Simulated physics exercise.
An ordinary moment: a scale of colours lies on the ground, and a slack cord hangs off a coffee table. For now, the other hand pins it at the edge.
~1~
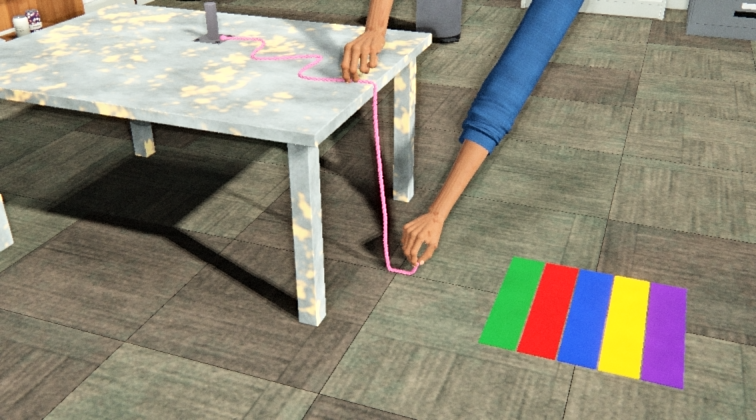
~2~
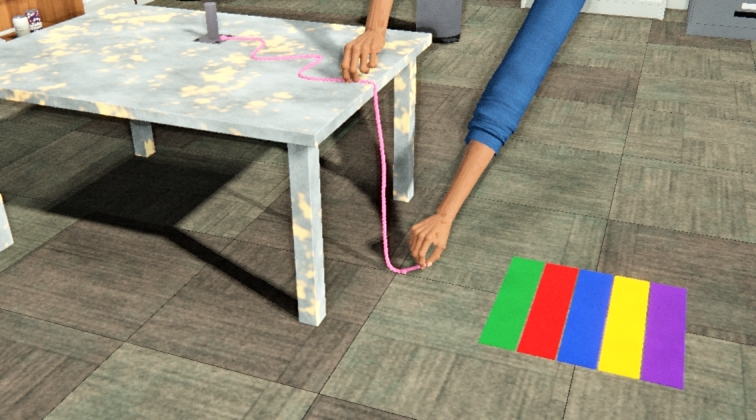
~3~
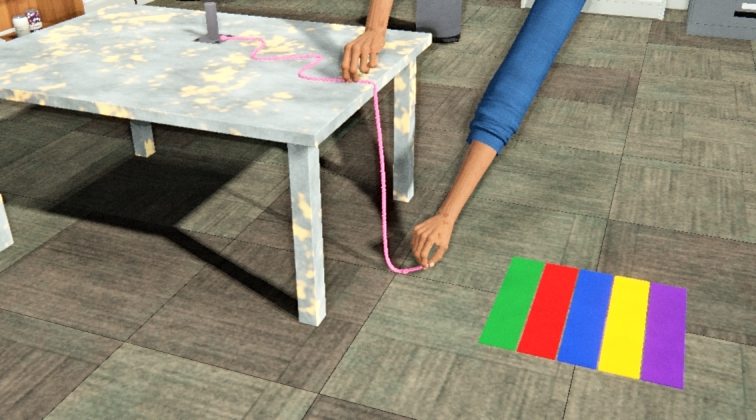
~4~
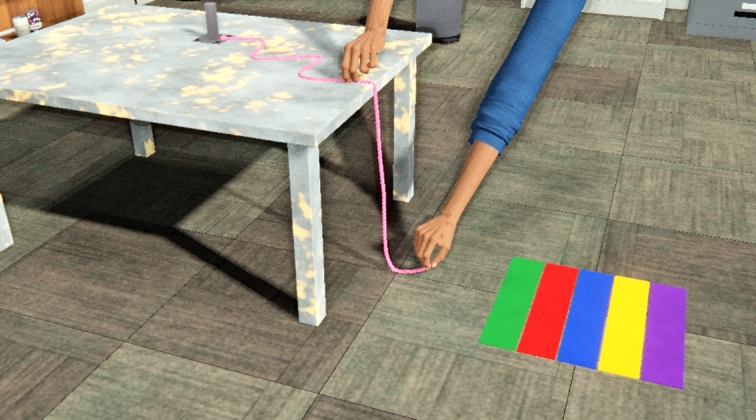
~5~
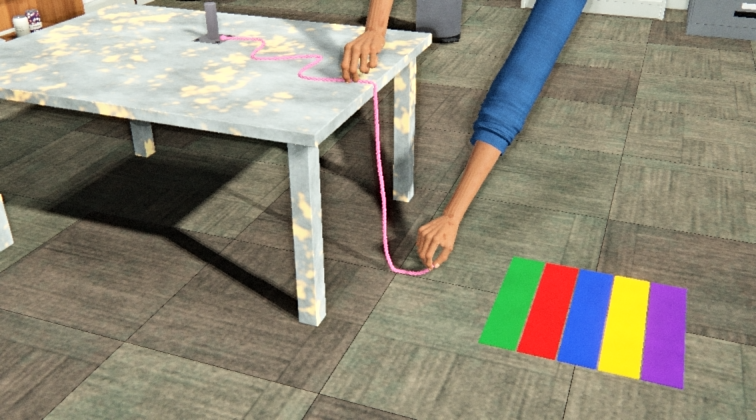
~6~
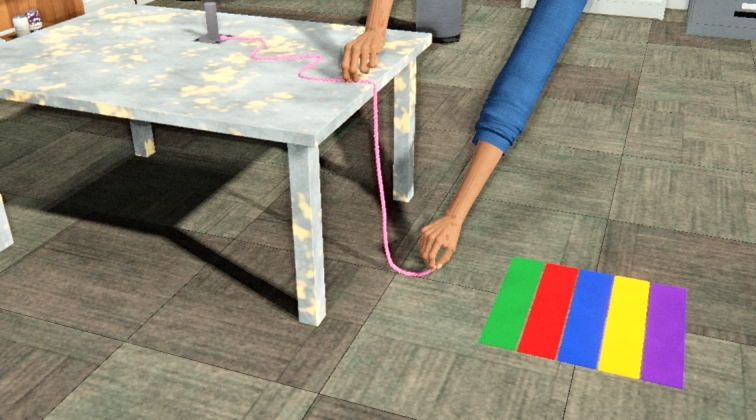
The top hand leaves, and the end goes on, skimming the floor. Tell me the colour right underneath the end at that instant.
Right underneath is purple.
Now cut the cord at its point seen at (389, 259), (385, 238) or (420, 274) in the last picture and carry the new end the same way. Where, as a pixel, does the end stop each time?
Try by try: (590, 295), (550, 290) and (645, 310).
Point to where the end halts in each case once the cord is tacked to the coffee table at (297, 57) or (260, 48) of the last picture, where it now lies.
In order of the tries, close to (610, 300) and close to (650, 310).
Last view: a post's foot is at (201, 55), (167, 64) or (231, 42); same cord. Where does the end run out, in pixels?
First (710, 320), then (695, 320), and last (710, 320).
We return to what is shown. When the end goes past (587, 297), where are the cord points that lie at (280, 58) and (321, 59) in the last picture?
At (318, 62), then (355, 71).
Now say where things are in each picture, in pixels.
In the first frame, end (417, 263); green (503, 329); red (541, 337); blue (581, 346); yellow (621, 355); purple (664, 364).
In the second frame, end (425, 264); cord through (259, 40) (270, 59) (307, 67) (359, 82) (383, 163) (385, 241).
In the third frame, end (427, 265).
In the fourth frame, end (430, 265); cord through (259, 40) (270, 59) (307, 67) (359, 82) (380, 163) (385, 241).
In the fifth frame, end (433, 266).
In the sixth frame, end (435, 266); cord through (259, 40) (270, 59) (307, 67) (359, 82) (378, 163) (385, 241).
A little later, end near (587, 297); over blue.
Next, end near (642, 307); over yellow.
When it is tight, end near (675, 314); over purple. It halts on the purple strip.
